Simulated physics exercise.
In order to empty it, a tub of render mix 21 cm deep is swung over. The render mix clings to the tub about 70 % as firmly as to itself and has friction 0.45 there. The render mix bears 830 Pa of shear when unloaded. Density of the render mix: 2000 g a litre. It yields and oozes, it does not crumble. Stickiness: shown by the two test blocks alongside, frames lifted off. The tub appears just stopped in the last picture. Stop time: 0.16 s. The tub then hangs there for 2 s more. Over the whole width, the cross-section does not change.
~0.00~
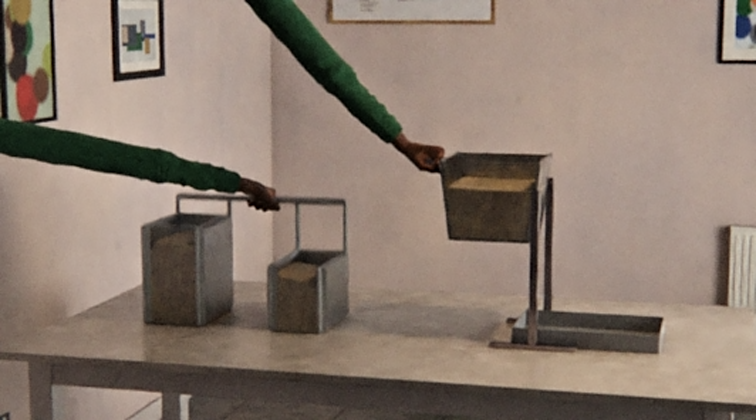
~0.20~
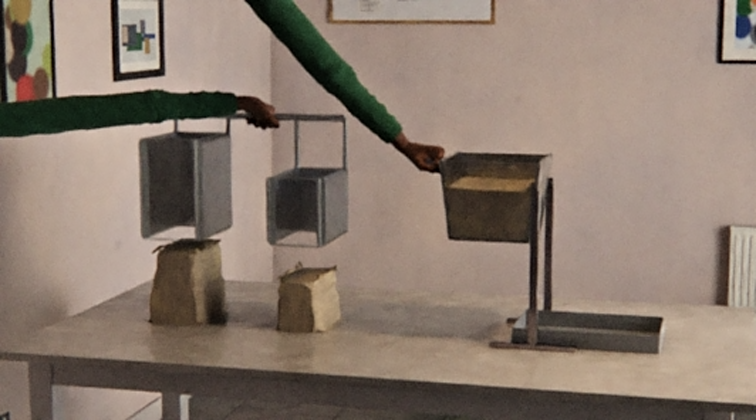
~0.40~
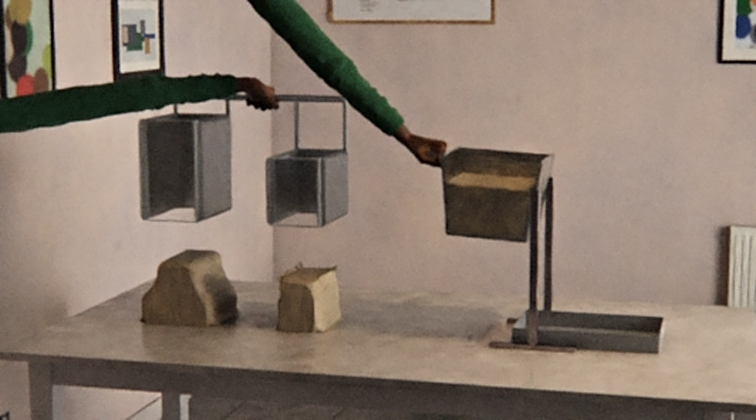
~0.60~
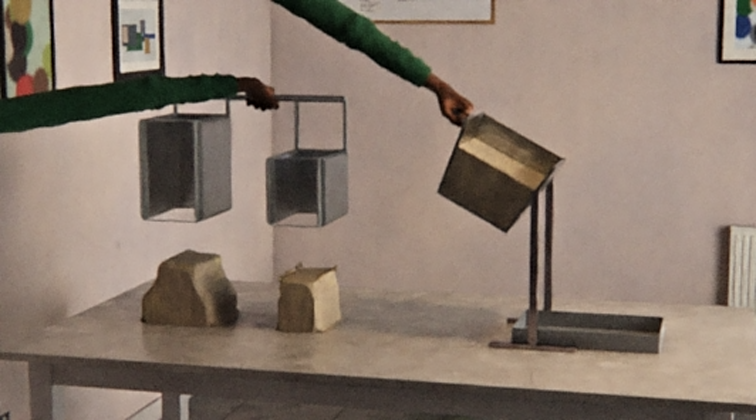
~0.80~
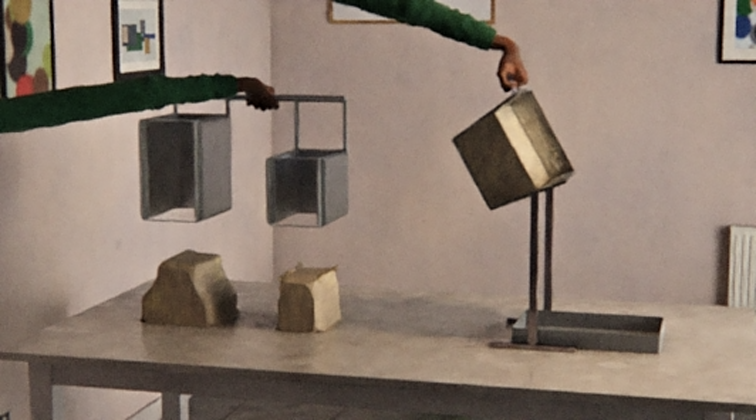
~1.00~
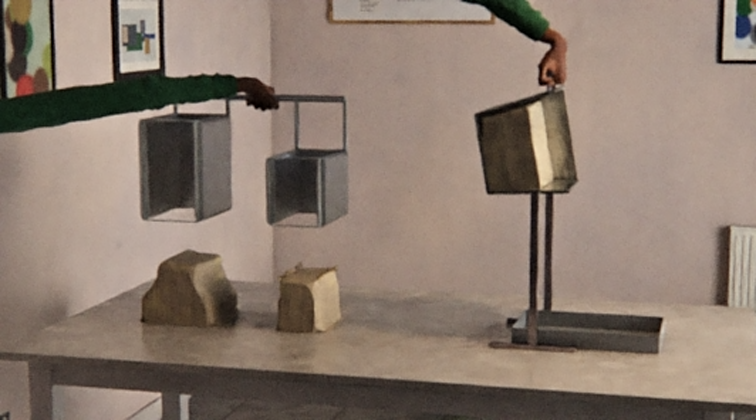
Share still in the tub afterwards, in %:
Around 100 %.
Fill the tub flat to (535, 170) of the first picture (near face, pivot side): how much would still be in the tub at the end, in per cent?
About 70 %.
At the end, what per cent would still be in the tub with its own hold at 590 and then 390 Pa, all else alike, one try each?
80 %, then 70 %.
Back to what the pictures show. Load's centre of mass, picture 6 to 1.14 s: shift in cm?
Around 2 cm.
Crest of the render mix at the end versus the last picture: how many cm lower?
Roughly 5 cm.
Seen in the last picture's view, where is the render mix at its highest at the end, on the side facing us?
Somewhere near (549, 125) in the last view.
After 1.14 s, the tub is at 80 degrees and holds 100 %.
After 1.31 s, the tub is at 80 degrees and holds 100 %.
After 1.48 s, the tub is at 80 degrees and holds 100 %.
After 1.65 s, the tub is at 80 degrees and holds 100 %.
After 3.00 s, the tub is at 80 degrees and holds 100 %.
